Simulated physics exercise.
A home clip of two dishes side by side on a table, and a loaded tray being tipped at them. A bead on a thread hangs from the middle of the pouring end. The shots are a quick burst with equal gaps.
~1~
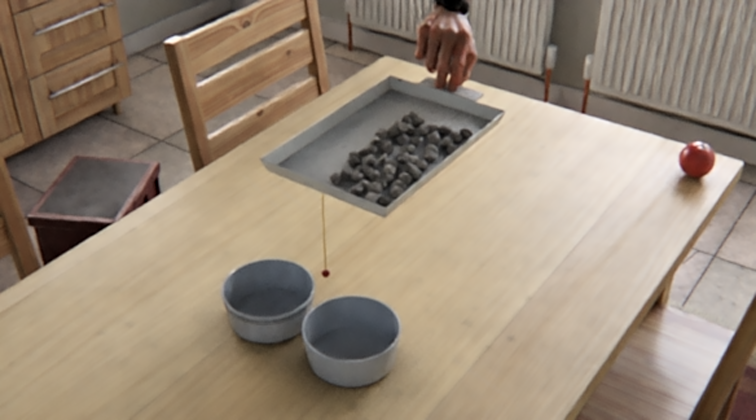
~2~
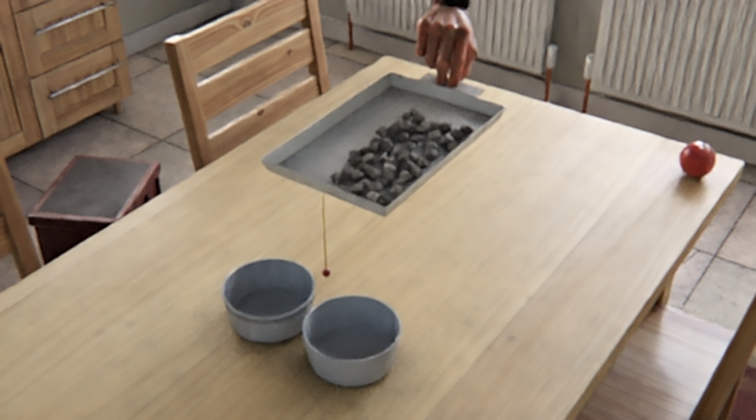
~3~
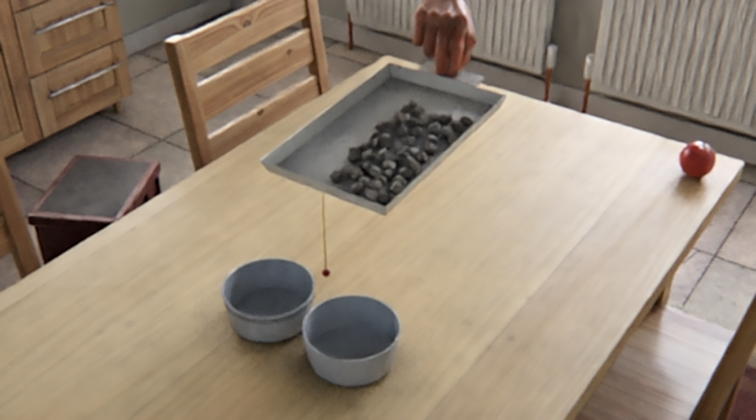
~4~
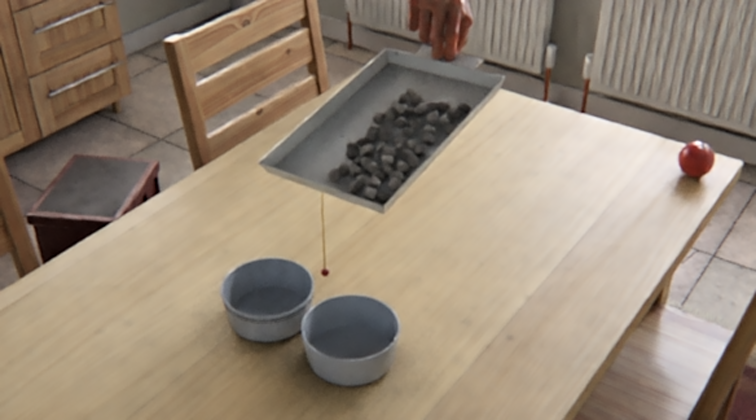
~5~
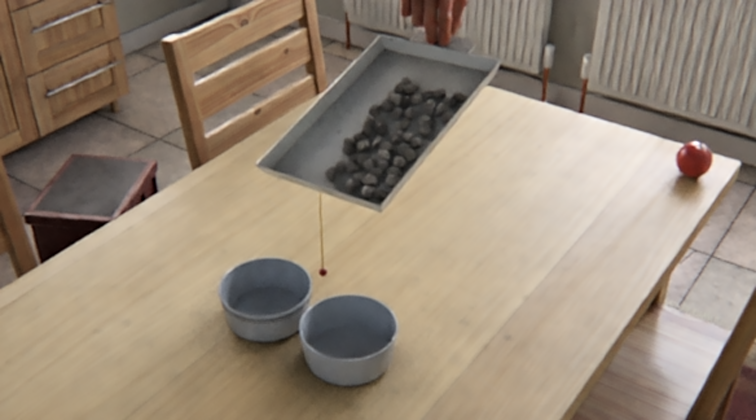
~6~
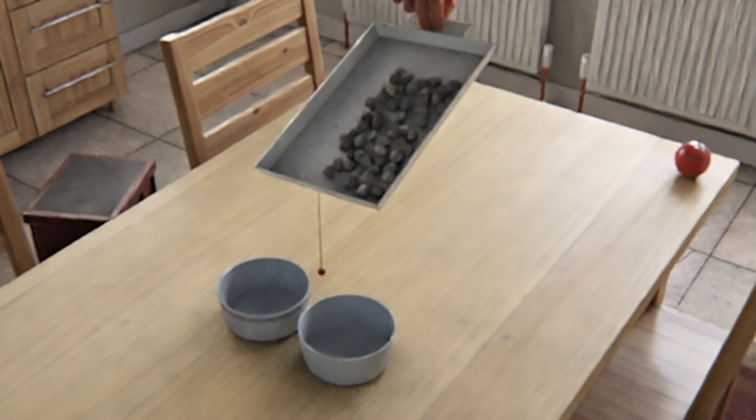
At a wooden table, a hand steadily raises the far end of a tray of dark lumps.
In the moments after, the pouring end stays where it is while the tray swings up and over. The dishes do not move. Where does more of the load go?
More goes to the left-hand dish.
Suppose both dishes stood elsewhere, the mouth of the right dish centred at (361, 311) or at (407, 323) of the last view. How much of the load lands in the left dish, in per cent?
Near 70 % and 30 %.
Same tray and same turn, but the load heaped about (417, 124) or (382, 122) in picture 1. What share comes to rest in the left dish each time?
The first gives 80 %, the second 90 %.
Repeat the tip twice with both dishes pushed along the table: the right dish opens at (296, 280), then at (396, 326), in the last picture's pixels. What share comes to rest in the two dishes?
About 70 and 50 per cent.
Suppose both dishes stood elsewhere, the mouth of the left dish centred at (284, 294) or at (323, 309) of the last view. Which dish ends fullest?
In turn: The left-hand dish; the left one.
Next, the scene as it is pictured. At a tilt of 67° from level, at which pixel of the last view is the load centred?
At about (301, 177).
Soon, tray tipped steeply; nearly all on the tray; a small part in the air.
A while on, tray tipped past a quarter turn; a stray few on the tray; a small part in the right dish; about two thirds in the left dish; a small part outside both; about a quarter in the air.
Towards the end, tray tipped past a quarter turn; a small part in the right dish; most in the left dish; a small part outside both.
Finally, tray tipped past a quarter turn; a small part in the right dish; most in the left dish; a small part outside both.
